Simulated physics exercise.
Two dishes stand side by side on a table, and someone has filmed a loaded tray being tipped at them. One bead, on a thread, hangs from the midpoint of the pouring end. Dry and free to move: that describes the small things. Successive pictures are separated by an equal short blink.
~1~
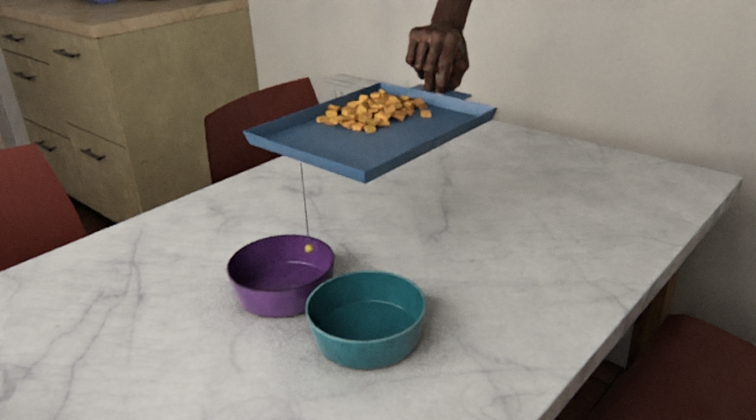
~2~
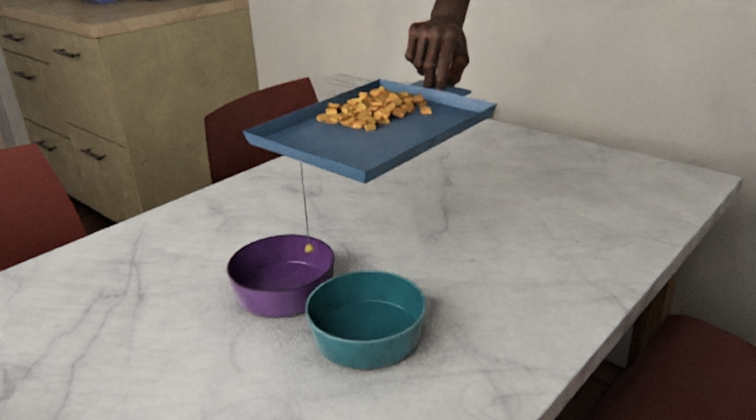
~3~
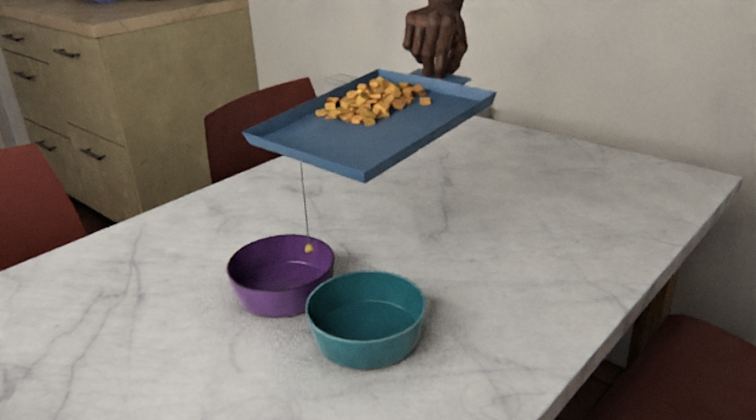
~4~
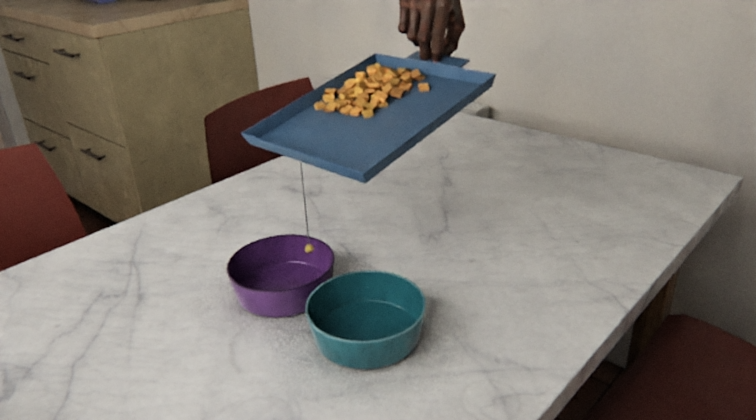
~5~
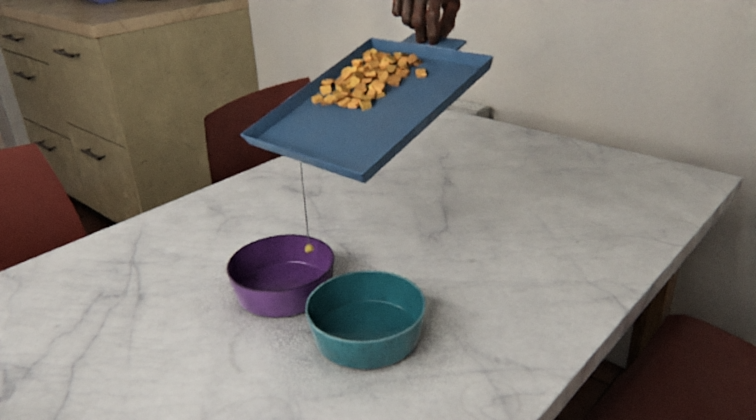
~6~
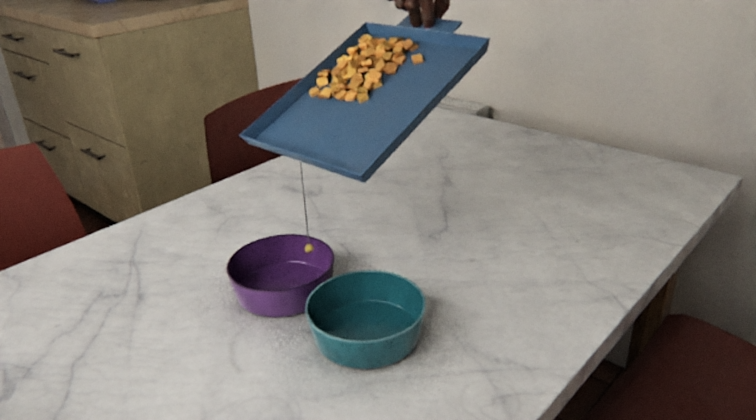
A hand held a blue tray of orange cereal squares above a purple bowl and a teal bowl on a marble table, then raised its far end, steadily tilting the tray toward the viewer.
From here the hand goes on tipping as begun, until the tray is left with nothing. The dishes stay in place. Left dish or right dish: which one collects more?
The larger share will most likely go to the dish on the left.
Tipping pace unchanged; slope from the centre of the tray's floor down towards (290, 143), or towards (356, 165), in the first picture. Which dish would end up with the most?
First case: The dish at left. Second case: The dish at right.
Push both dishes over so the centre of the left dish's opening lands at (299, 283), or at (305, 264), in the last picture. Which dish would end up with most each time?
In the first try it's the left-side dish, and in the second it's the left-side dish.
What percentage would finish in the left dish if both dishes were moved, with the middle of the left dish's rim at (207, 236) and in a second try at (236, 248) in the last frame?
10 % and 40 %.
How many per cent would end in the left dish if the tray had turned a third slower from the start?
It would be close to 70 per cent.
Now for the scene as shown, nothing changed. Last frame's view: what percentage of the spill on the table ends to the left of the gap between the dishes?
Around 100 %.
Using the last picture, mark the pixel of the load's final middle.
About (258, 293).
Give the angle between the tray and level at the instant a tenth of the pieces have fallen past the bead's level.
Near 75 degrees.
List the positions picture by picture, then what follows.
In the first frame, corners of the pouring end (248, 131) and (365, 169), level; middle of the load (378, 109), cereal squares; left dish (241, 297); right dish (325, 346); bead on its thread (310, 249).
In the second frame, corners of the pouring end (248, 131) and (364, 169), level; middle of the load (378, 107).
In the third frame, corners of the pouring end (247, 131) and (364, 169), tipped barely, level across its low end; middle of the load (377, 99).
In the fourth frame, corners of the pouring end (247, 132) and (363, 170), tipped a little, level across its low end; middle of the load (375, 87).
In the fifth frame, corners of the pouring end (245, 133) and (361, 171), tipped clearly, level across its low end; middle of the load (372, 76).
In the sixth frame, corners of the pouring end (245, 134) and (360, 171), tipped clearly, level across its low end; middle of the load (368, 65); left dish (240, 296); right dish (324, 346).
Just after the last frame, tray tipped steeply; roughly two thirds on the tray; roughly a third in the air.
A moment on, tray tipped past a quarter turn; about a tenth on the tray; roughly a third in the left dish; roughly a third outside both; roughly a quarter in the air.
Further on, tray tipped past a quarter turn; about a tenth in the right dish; roughly half in the left dish; roughly a third outside both.
When it is over, tray tipped past a quarter turn; about a tenth in the right dish; roughly half in the left dish; roughly a third outside both.
